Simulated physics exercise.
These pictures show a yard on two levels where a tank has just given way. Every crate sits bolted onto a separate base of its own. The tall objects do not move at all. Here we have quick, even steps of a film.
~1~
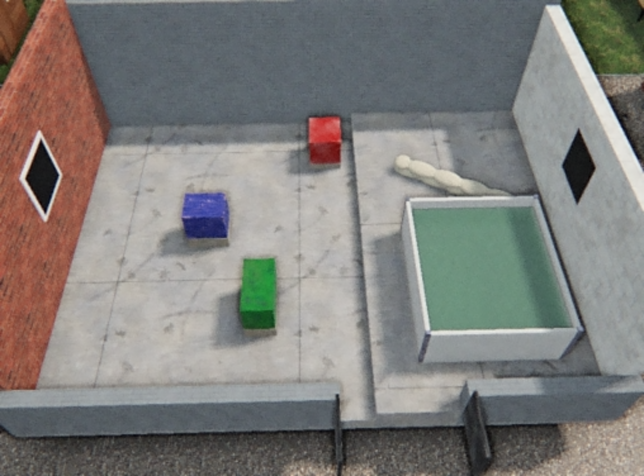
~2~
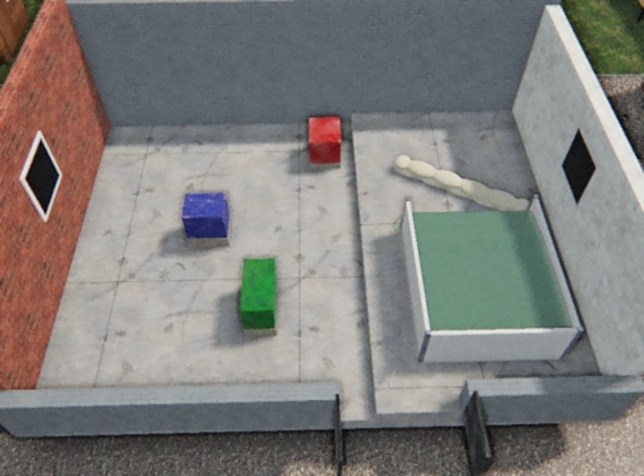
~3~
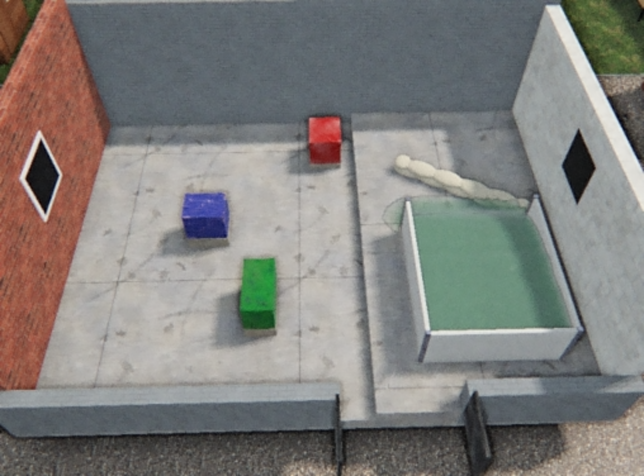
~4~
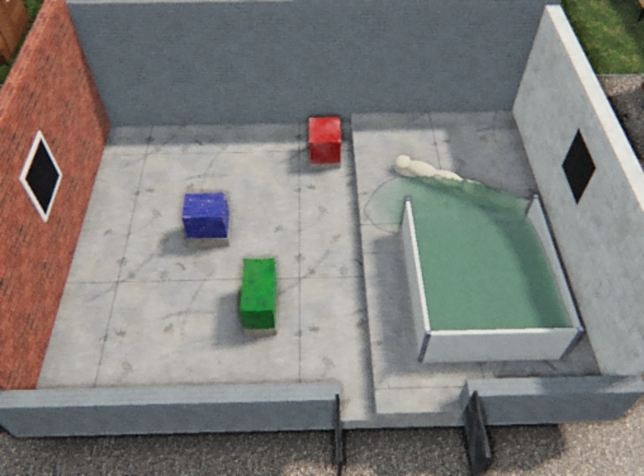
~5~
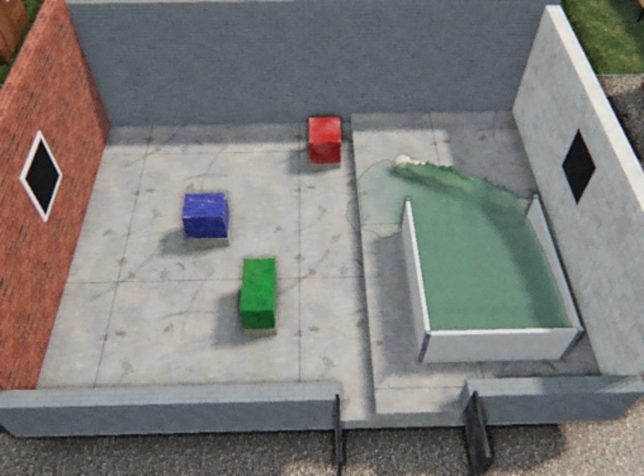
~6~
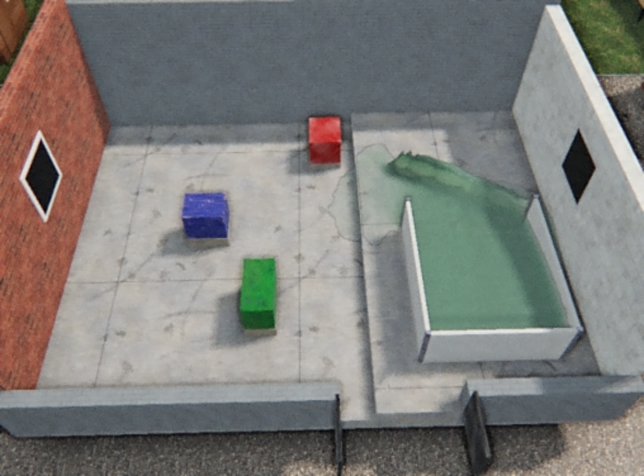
At first, a white-sided tank of green water stands whole on the raised right side of a walled yard. Then its far side is gone, and water pours out, spreading over the pale, lumpy ridge behind it and leftward across the step, while the red, blue and green blocks stay still.
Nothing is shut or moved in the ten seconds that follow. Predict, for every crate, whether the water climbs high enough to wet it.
In order: The green crate will be out of the flood. The blue crate will be out of the flood. The red crate will be reached by the flood.
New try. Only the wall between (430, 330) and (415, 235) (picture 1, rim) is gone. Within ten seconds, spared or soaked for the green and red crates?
The green crate is reached; the red crate is reached.
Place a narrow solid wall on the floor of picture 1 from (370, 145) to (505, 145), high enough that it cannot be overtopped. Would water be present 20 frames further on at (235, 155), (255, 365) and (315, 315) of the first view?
As listed: Covered, dry, free of water.
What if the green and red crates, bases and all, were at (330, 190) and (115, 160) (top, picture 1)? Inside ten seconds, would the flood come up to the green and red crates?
Green: Reached; red: Reached.
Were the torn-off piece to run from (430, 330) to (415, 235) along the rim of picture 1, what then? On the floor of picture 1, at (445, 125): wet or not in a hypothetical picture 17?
Verdict: No water.
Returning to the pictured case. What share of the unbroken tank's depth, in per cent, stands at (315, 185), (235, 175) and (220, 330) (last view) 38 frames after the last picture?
Estimate: 10, 6, 2 %.
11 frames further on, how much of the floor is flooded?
Around 50 percent.
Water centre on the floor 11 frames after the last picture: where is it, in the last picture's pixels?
Close to (427, 212).
A moment on, water covers 25 % of the floor; the green crate not reached, the blue crate not reached, the red crate water round its plinth.
Next, water covers 50 % of the floor; the green crate not reached, the blue crate water round its plinth, the red crate water round its plinth.
Then, water covers 60 % of the floor; the green crate water round its plinth, the blue crate water round its plinth, the red crate water round its plinth.
Later, water covers 85 % of the floor; the green crate water round its plinth, the blue crate water round its plinth, the red crate water round its plinth.
In the end, water covers 95 % of the floor; the green crate stayed above the water, the blue crate stayed above the water, the red crate was topped.
